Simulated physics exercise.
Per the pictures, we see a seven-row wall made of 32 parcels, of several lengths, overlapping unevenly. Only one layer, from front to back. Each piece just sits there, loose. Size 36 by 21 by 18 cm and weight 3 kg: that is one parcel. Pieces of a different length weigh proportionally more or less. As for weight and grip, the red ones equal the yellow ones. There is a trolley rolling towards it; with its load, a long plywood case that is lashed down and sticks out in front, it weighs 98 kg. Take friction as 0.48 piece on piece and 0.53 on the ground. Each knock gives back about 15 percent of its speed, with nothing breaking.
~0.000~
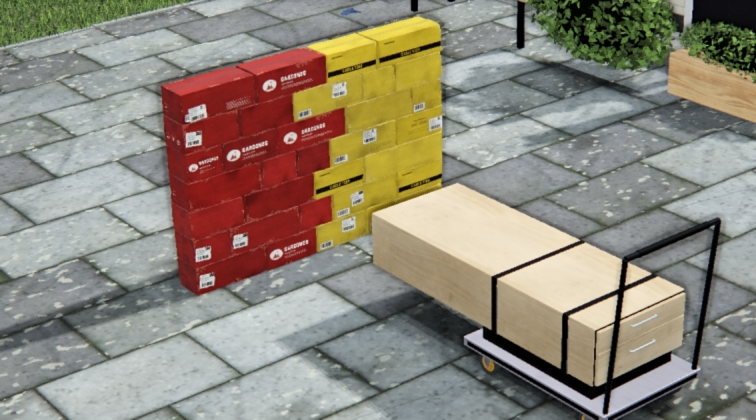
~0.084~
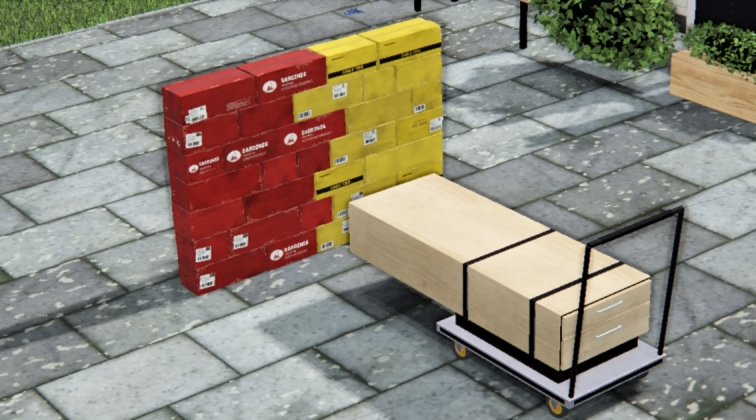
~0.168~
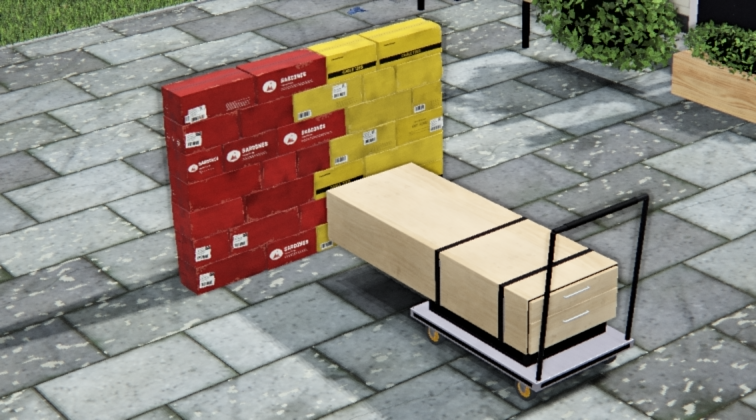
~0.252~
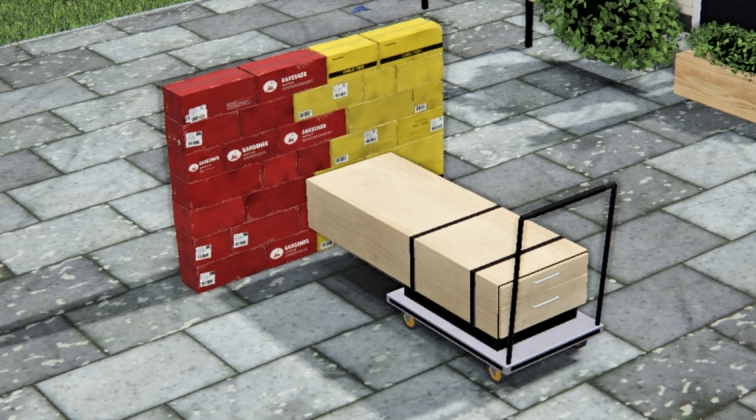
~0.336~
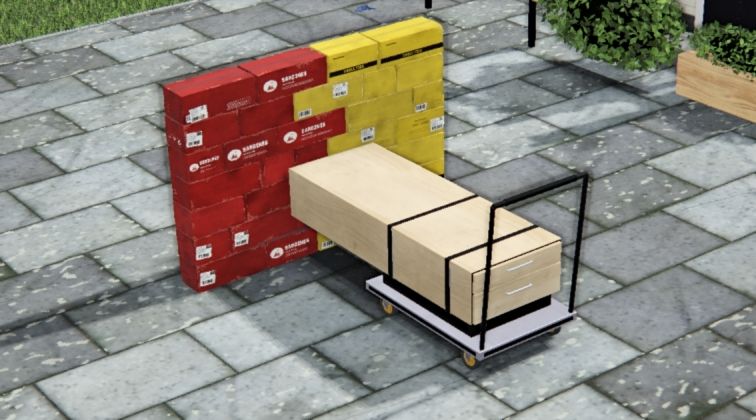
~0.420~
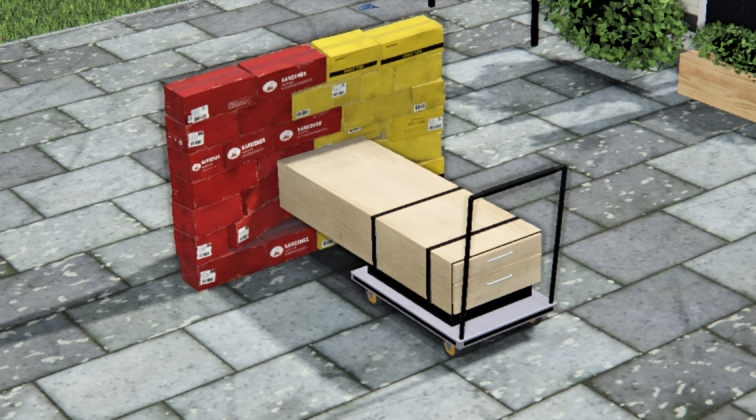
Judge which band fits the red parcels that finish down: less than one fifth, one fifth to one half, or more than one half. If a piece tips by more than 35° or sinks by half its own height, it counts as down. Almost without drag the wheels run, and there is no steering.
The band is more than one half.
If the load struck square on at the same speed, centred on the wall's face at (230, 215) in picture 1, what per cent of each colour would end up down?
For yellow it's 10 per cent, for red 80 per cent.
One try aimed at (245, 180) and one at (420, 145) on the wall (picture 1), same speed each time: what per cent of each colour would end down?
You'd get yellow at 10 followed by 70, and red at 70 followed by 30 percent.
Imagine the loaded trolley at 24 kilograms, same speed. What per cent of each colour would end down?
For yellow it's 0, for red it's 0 in a hundred.
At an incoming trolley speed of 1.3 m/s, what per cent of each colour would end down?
Down at the end: Yellow 90 per cent, red 80 per cent.
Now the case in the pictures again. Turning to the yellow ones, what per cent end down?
For yellow, it's 90%.
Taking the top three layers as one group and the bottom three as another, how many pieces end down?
Top: 14; bottom: 9.
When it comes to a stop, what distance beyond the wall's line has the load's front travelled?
I'd say around 125 cm, more or less.
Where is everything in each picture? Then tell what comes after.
In the first frame (pixels give the middle of a visible side; the camera moves round a little), load (378, 232) 77 cm short of the wall; top red parcel (293, 79); top yellow parcel (353, 62); none has stirred.
The second frame shows load (355, 221) 56 cm short of the wall; top red parcel (293, 80).
The third frame shows load (333, 209) 36 cm short of the wall; top red parcel (293, 80).
The fourth frame shows load (312, 197) 15 cm short of the wall; top red parcel (293, 80).
The fifth frame shows load (295, 186) 36 mm into the wall's line; top red parcel (293, 80); movement in 10 of them.
The sixth frame shows load (283, 178) 17 cm into the wall's line; top red parcel (293, 80) 7° from how it stood; top yellow parcel (355, 63) 11° from how it stood; movement in 24 of them.
After 0.74 s, load 61 cm past the wall's line, still rolling; 2 of the 17 red parcels down (4 of 32 in all colours); top red parcel 19° from how it stood; top yellow parcel 14° from how it stood, 7 cm lower.
After 1.20 s, load 1.04 m past the wall's line, still rolling; 15 of the 17 red parcels down (24 of 32 in all colours); top red parcel on its side; top yellow parcel on its side.
After 1.82 s, load 1.24 m past the wall's line, still rolling; 15 of the 17 red parcels down (28 of 32 in all colours); top red parcel on its side; top yellow parcel on its side.
In the end (4.4 s), load 1.25 m past the wall's line, stopped; 15 of the 17 red parcels down (28 of 32 in all colours); top red parcel 71° from how it stood, 89 cm lower; top yellow parcel upside down. That is 88 per cent. From the last view, middles, top red parcel near (206, 225), top yellow parcel near (378, 188).
